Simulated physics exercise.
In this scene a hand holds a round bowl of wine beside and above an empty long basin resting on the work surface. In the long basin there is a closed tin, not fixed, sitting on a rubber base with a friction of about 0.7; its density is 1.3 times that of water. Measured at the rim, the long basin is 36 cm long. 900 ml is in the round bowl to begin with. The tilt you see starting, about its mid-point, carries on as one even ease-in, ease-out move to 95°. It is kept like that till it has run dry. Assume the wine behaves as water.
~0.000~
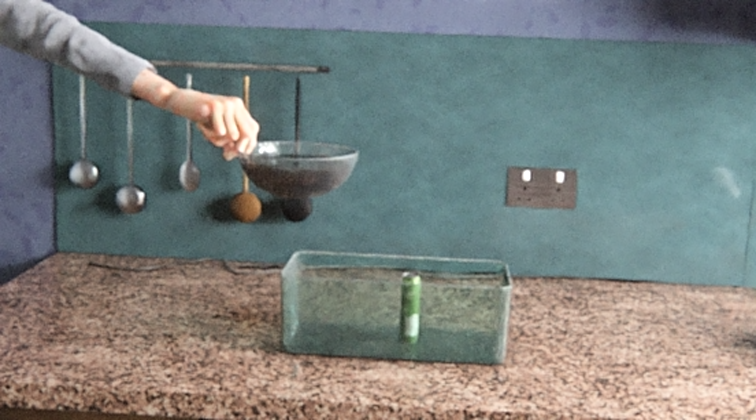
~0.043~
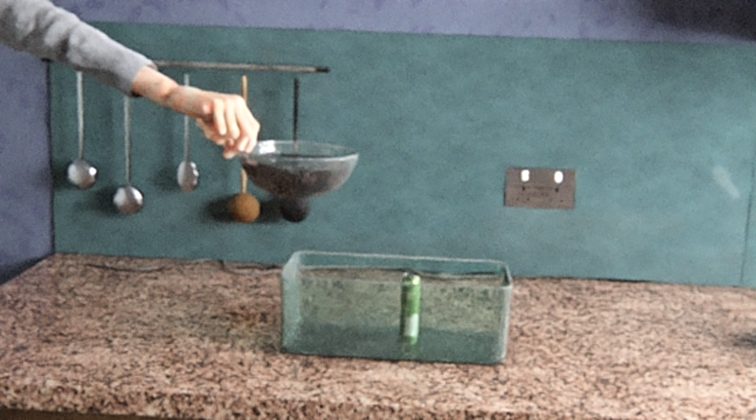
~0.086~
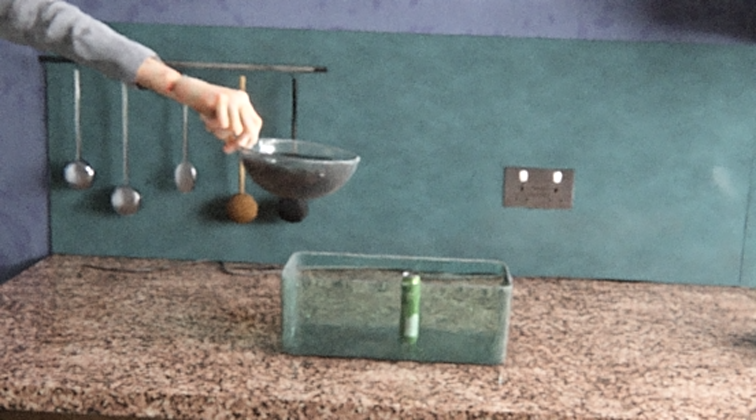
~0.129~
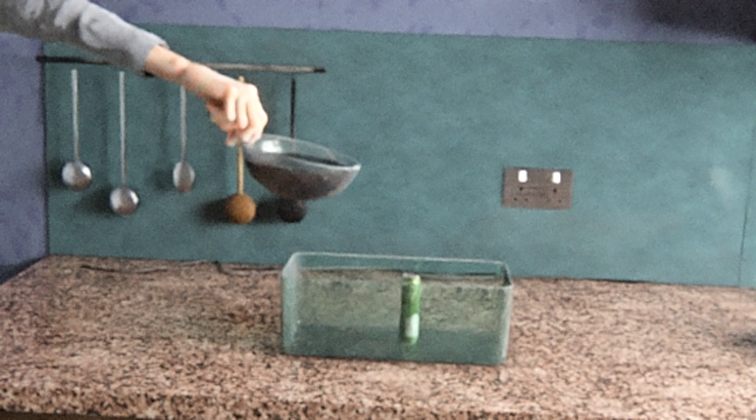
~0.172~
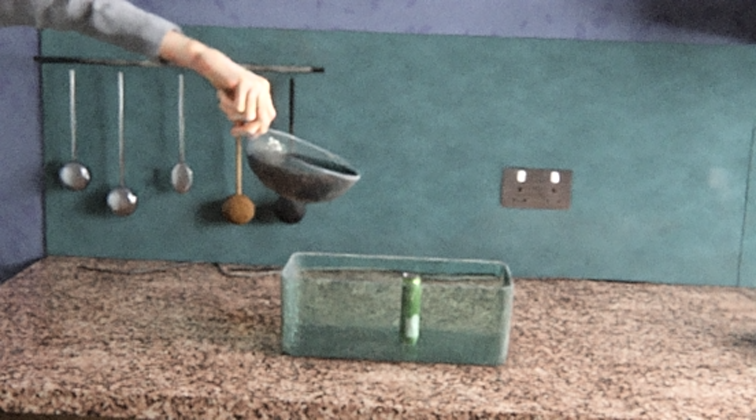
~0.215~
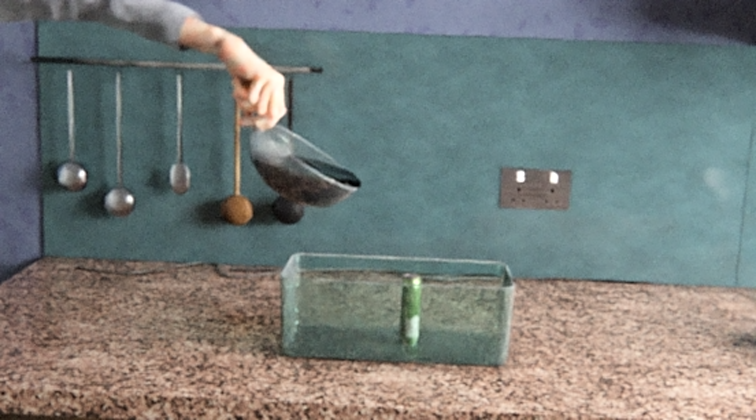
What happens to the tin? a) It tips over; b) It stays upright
Option a: It tips over.
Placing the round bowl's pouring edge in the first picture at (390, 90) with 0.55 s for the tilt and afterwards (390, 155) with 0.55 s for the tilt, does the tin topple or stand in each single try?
In the first try it remains standing; in the second it remains standing.
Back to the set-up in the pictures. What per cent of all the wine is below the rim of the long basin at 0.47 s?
44 %, more or less.
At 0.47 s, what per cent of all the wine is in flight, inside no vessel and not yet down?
Estimate: Some 48 % of the total.
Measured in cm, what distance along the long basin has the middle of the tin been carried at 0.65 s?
Measured centre to centre, about 3 cm.
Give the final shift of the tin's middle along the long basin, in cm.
Net tin displacement: Roughly 9.0 cm.
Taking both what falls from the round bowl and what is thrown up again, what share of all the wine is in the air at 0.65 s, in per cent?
Close to 2 in every hundred parts.
After 0.47 s the tilt is 90° and 8 per cent is still to pour; the tin stands where it began.
After 0.65 s the tilt is 95° and 0 per cent is still to pour; the tin leans 16°.
After 0.84 s the tilt is 95° and 0 per cent is still to pour; the tin leans 36°.
After 1.05 s the tilt is 95° and 0 per cent is still to pour; the tin lies on its side.
In the end the tin lies on its side.
